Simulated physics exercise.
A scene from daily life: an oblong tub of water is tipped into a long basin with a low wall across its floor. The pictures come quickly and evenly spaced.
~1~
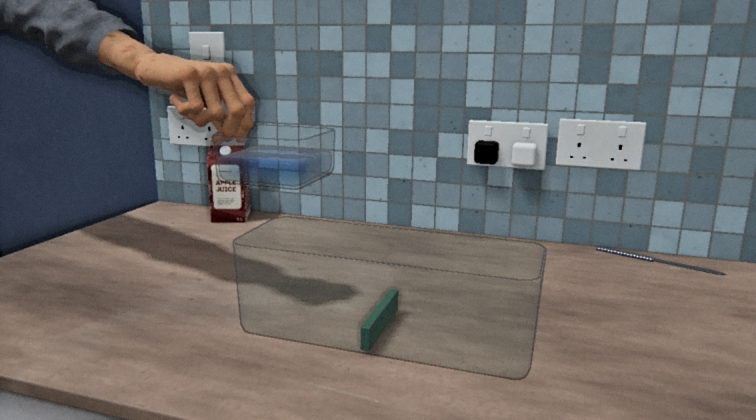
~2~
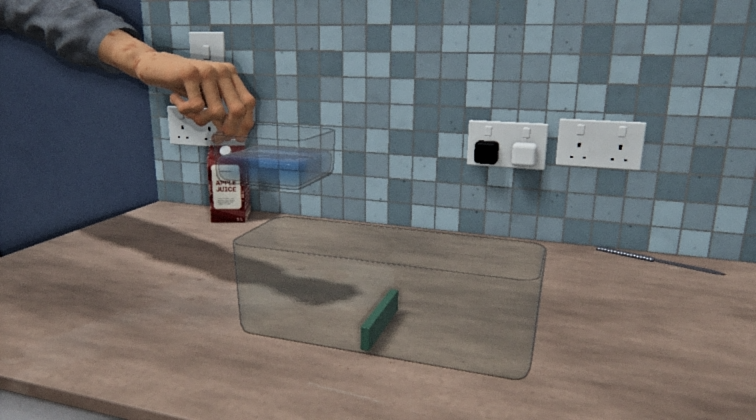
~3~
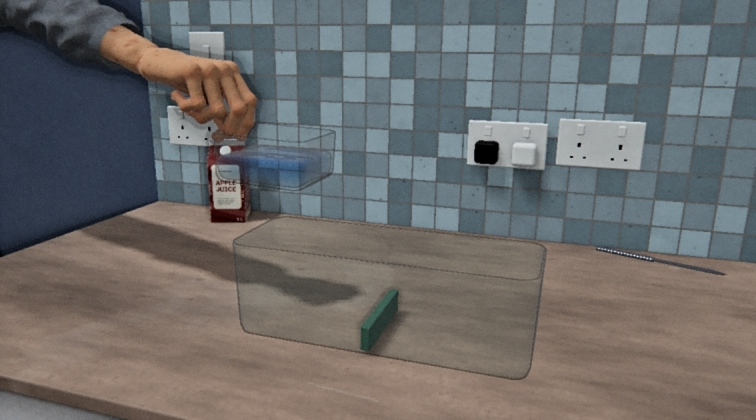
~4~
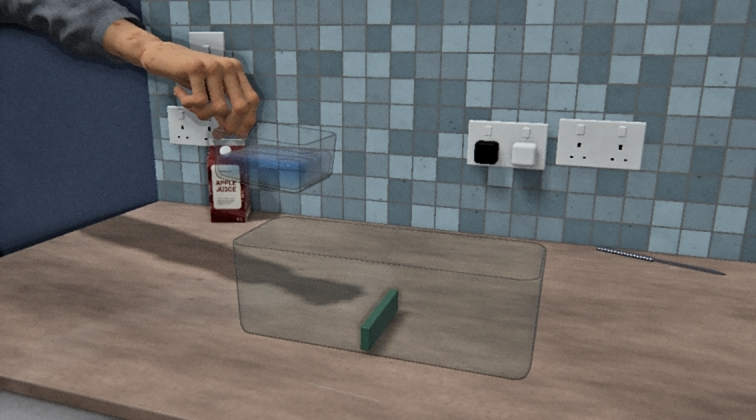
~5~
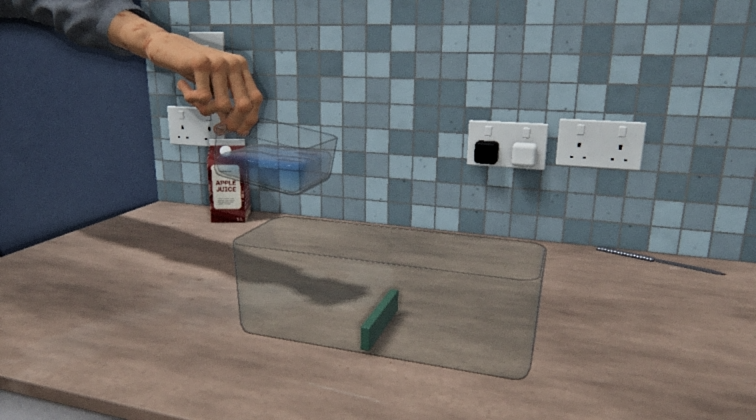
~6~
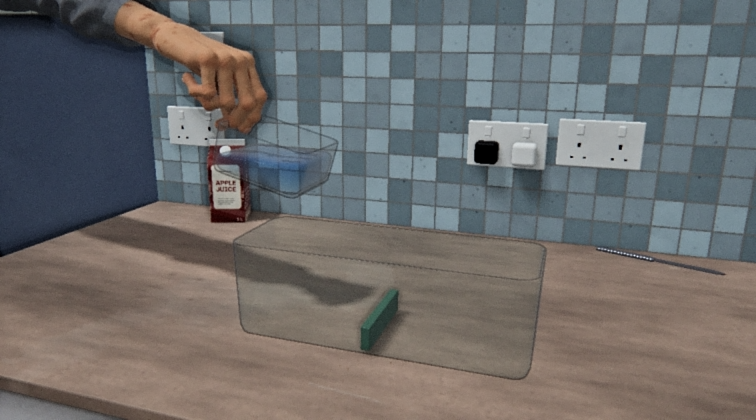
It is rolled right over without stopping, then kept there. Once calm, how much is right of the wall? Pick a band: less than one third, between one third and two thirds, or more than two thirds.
It is less than one third.
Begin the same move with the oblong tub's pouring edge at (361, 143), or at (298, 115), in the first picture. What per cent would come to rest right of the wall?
The first gives 55 %, the second 10 %.
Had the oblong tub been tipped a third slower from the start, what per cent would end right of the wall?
Close to 5 per cent.
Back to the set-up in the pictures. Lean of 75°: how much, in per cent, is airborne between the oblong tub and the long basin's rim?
Share: Approx. 35 %.
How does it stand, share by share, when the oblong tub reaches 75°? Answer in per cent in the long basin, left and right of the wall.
The left part holds close to 20 per cent, the right part close to 0.
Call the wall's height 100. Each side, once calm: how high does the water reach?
Left side roughly 50, right side roughly 0.
A moment on, the oblong tub is tipped on its side and 45 per cent is still to pour, 21 is left of the wall and 0 right of it.
Next, the oblong tub is tipped right over and 7 per cent is still to pour, 81 is left of the wall and 5 right of it.
Then the oblong tub is tipped right over and 0 per cent is still to pour, 92 is left of the wall and 8 right of it.
Later the oblong tub is tipped right over and 0 per cent is still to pour, 92 is left of the wall and 8 right of it.
Finally, 92 per cent lies left of the wall, 8 right of it and 0 outside.
